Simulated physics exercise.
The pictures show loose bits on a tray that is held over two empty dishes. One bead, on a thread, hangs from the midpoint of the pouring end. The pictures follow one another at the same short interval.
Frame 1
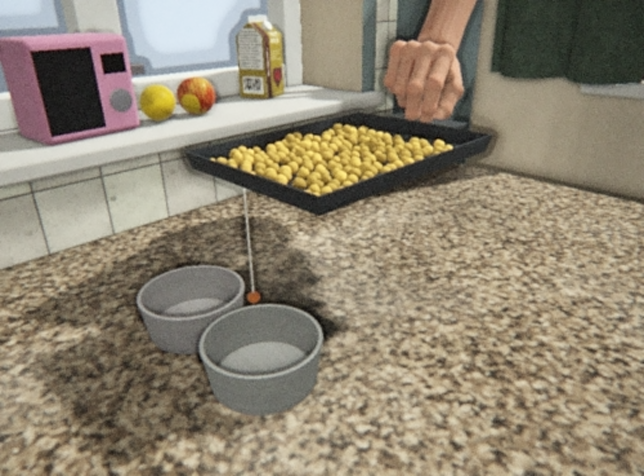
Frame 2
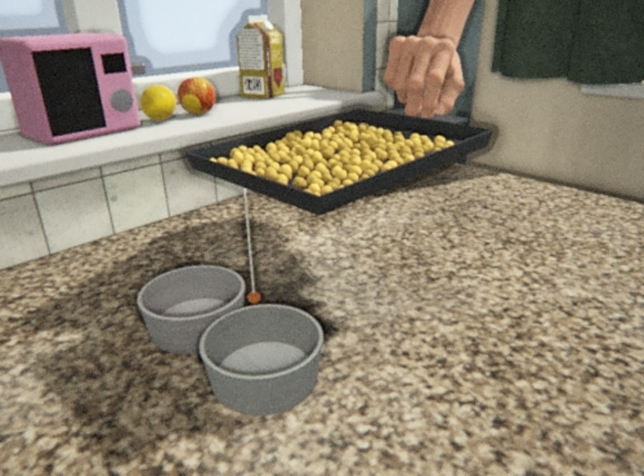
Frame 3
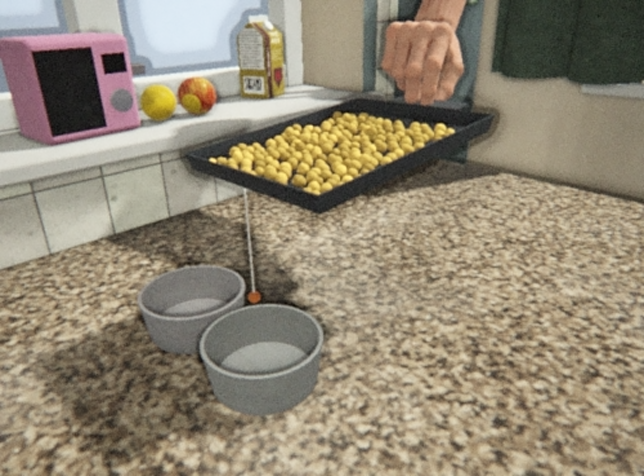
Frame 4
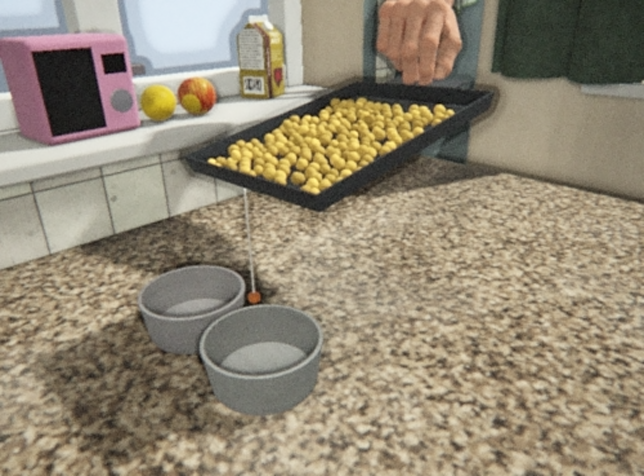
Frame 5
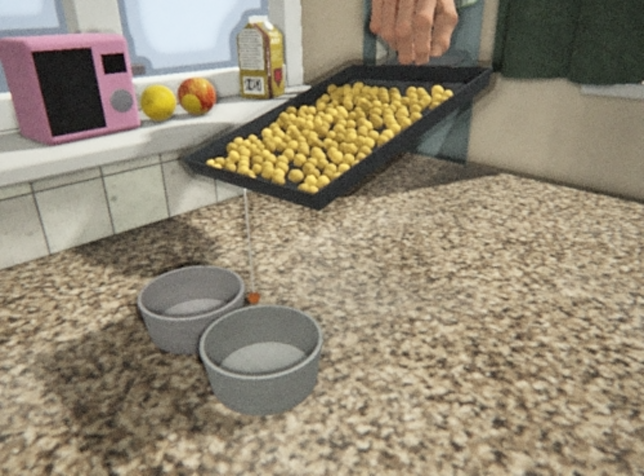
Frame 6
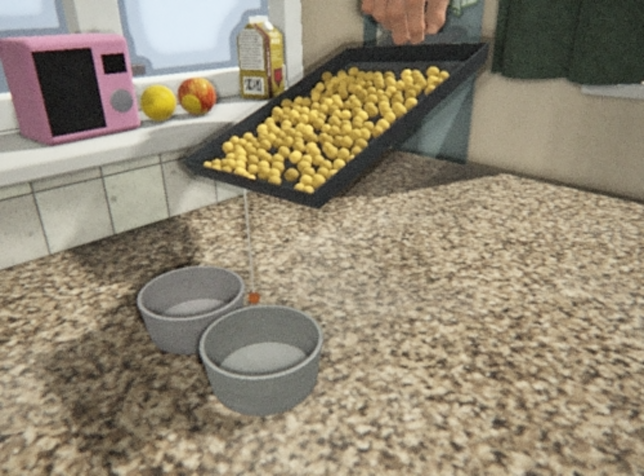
A hand raises the far end of a dark tray of yellow puffed balls.
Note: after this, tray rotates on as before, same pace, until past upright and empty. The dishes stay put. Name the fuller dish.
Honestly the dish that comes off better is the left one.
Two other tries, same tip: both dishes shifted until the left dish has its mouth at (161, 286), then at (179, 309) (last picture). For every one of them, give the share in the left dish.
The first try gives 30 per cent, the second 60 per cent.
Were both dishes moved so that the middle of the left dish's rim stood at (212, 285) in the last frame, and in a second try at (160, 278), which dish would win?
The leftmost dish, then the rightmost dish.
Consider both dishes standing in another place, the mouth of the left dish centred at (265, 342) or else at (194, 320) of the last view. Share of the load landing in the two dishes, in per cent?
You'd see around 20 per cent and then around 70 per cent.
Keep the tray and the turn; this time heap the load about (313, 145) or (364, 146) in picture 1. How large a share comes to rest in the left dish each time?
It would be 60 in a hundred, and then 50 in a hundred.
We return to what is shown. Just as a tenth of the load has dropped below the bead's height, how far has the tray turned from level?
That happens at around 110°.
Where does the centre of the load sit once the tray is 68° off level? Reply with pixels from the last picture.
Look around (247, 116) in the last picture.
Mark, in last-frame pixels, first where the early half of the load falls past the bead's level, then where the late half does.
First part (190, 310), rest (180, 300).
Soon, tray tipped steeply; all on the tray.
A while on, tray tipped past a quarter turn; about two thirds on the tray; a stray few in the left dish; a stray few outside both; about a third in the air.
Towards the end, tray tipped past a quarter turn; about a quarter in the right dish; about a third in the left dish; about a third outside both.
Finally, tray tipped past a quarter turn; about a quarter in the right dish; about a third in the left dish; about a third outside both.
